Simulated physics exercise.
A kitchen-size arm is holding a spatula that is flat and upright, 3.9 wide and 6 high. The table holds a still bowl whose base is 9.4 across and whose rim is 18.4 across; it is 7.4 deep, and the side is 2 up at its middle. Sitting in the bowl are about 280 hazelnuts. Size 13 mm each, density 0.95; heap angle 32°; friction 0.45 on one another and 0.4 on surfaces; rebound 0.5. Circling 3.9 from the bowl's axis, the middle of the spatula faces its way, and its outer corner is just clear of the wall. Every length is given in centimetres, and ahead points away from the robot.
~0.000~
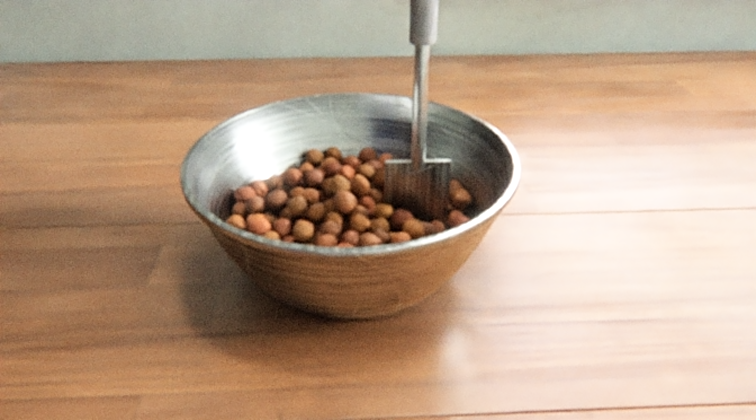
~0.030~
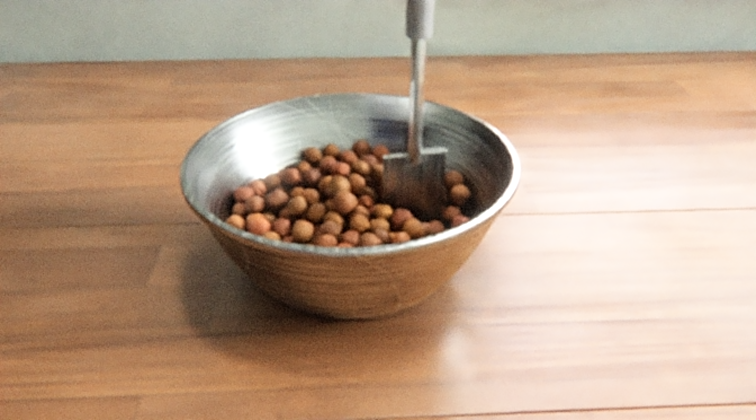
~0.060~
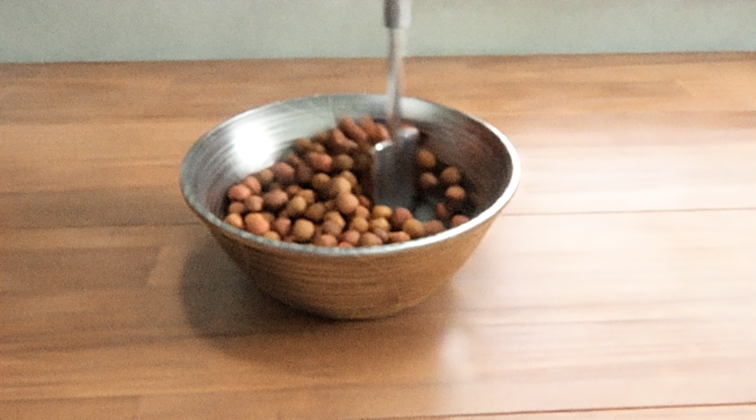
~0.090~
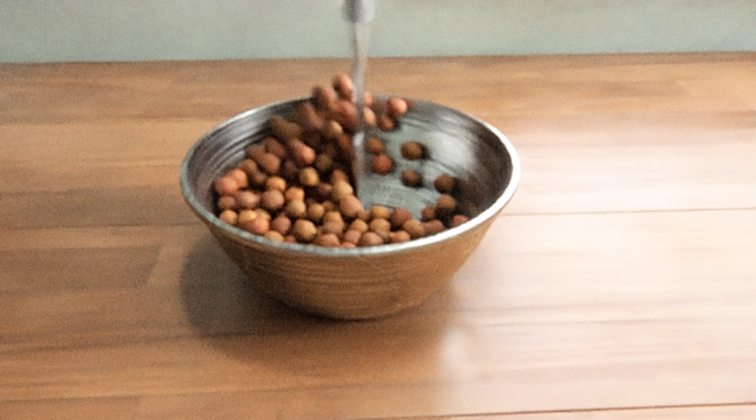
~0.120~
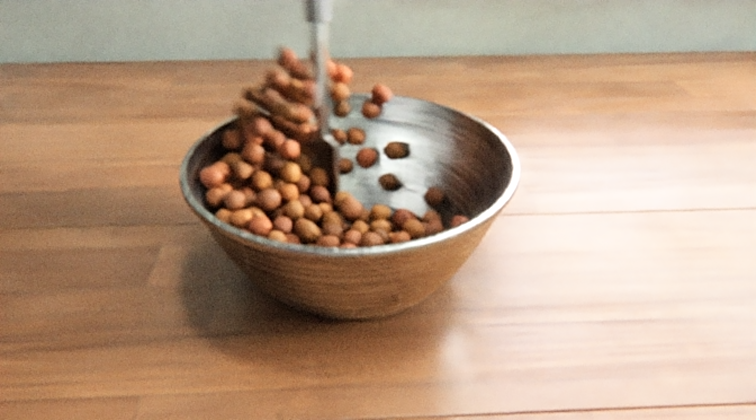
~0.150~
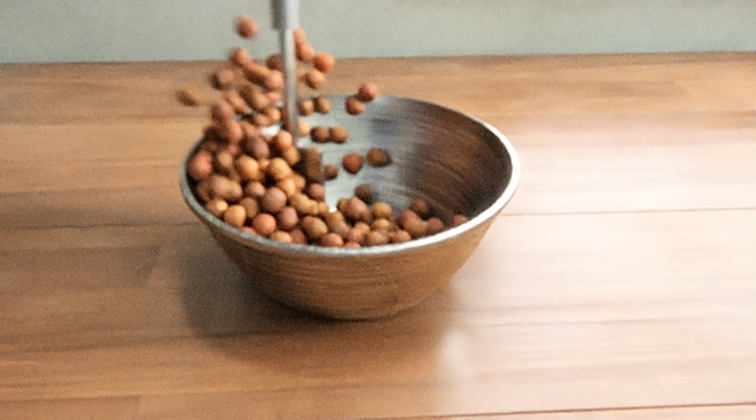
A metal spatula sweeps leftward through a bowl of hazelnuts, heaping them and tossing some upward.
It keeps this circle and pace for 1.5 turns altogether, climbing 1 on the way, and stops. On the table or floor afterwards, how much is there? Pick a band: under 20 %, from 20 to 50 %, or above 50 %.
From 20 to 50 %.
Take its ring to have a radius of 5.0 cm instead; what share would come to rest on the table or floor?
That would give close to 40 per cent.
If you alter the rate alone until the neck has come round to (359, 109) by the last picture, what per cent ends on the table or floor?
About 5 per cent.
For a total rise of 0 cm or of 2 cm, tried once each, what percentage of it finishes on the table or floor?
That gives about 40 per cent and 35 per cent, in order.
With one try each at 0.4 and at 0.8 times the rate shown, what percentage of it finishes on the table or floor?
Some 5 and 25 per cent.
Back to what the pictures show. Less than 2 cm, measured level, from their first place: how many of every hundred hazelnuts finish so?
I'd say something near 5 percent.
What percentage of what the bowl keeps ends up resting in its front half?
Close to 55 in a hundred.
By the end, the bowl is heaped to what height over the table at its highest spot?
It reaches some 6.5 cm above the table.
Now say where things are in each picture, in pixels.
The first picture shows the spatula neck at (419, 137), 0° round; upper third of the load around (334, 212), from x 235 to 460, top at y 155; 276 in the bowl.
The second picture shows the spatula neck at (415, 130), 13° round; upper third of the load around (343, 202), from x 235 to 460, top at y 150.
The third picture shows the spatula neck at (394, 116), 46° round; upper third of the load around (339, 185), from x 235 to 460, top at y 125.
The fourth picture shows the spatula neck at (360, 109), 81° round; upper third of the load around (312, 167), from x 225 to 460, top at y 85.
The fifth picture shows the spatula neck at (322, 111), 115° round; upper third of the load around (278, 155), from x 210 to 460, top at y 55; 275 in the bowl, 1 in flight or on the tool.
The sixth picture shows the spatula neck at (292, 121), 150° round; upper third of the load around (249, 152), from x 190 to 460, top at y 30; 266 in the bowl, 10 in flight or on the tool.
After 0.28 s, 297° round, highest piece 12 above the table; 220 in the bowl, 6 on the table or floor, 50 in flight or on the tool.
After 0.41 s, 83° round, highest piece 14 above the table; 184 in the bowl, 63 on the table or floor, 29 in flight or on the tool.
After 0.67 s, 180° round, highest piece 8 above the table; 175 in the bowl, 100 on the table or floor, 1 in flight or on the tool.
After 1.37 s, 180° round, highest piece 6 above the table; 175 in the bowl, 101 on the table or floor.
In the end, 175 in the bowl, 101 on the table or floor. That is 37 % on the table or floor.
